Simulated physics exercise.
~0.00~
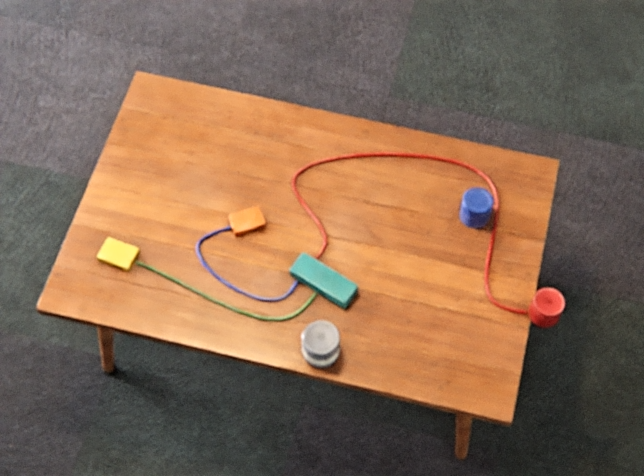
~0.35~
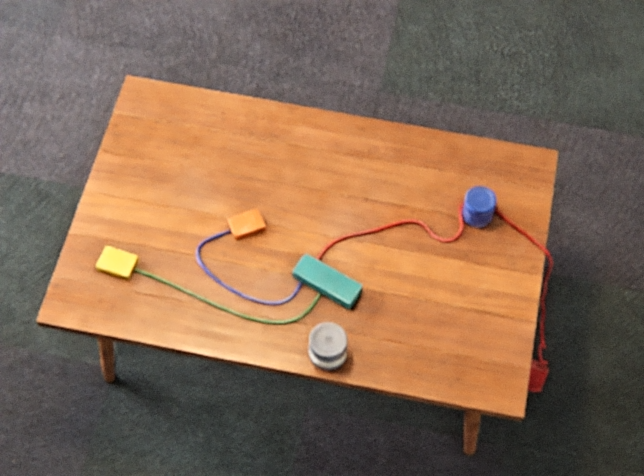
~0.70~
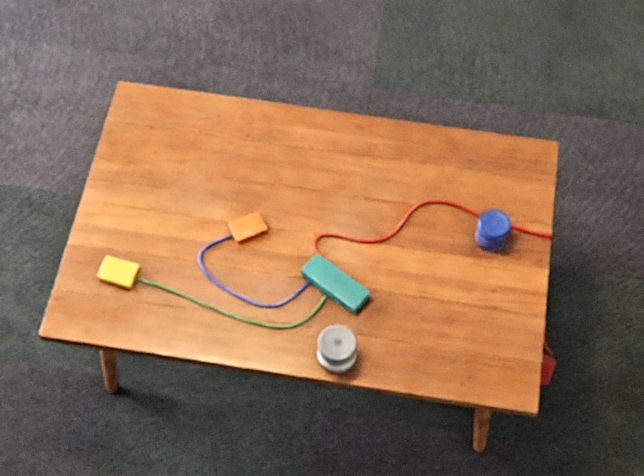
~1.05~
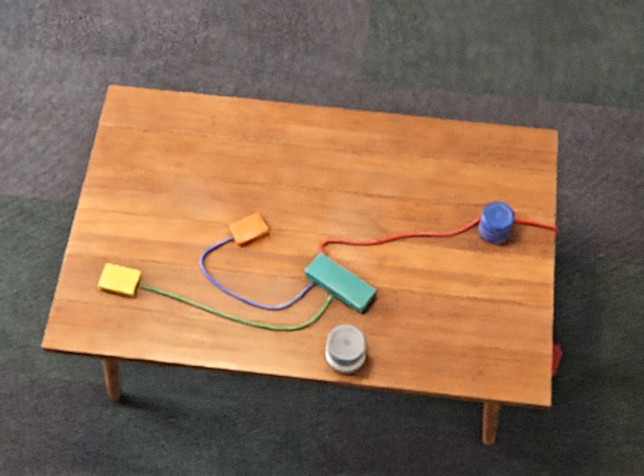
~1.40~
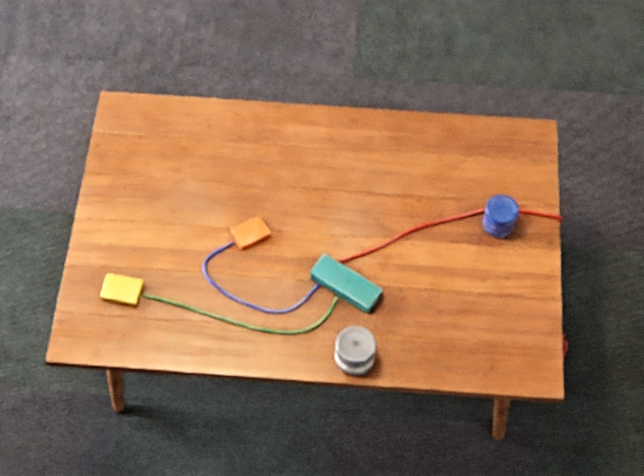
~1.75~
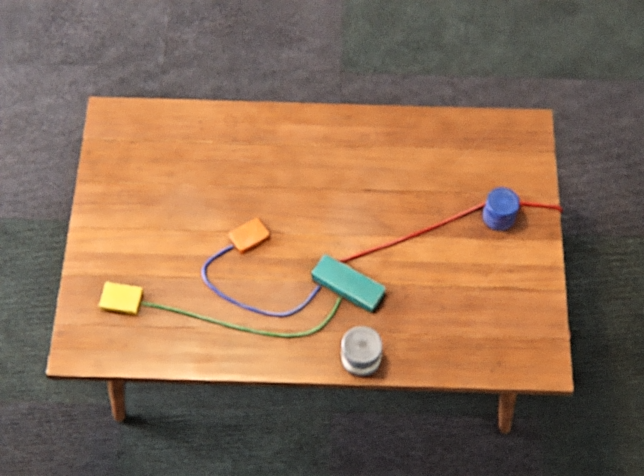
A red cylinder, joined by a red cable to a teal block, sits at the right edge of a wooden table, the cable looping around a blue tub. The red piece tips over the edge and drops beside the table, dragging the cable after it. The blue tub shifts slightly as the cable's wide loop shrinks to a gentle curve, then pulls nearly straight. The grey canister, orange block and yellow block stay in place while the view drifts sideways. Finally, the taut cable runs past the tub and over the edge, the red piece out of sight.
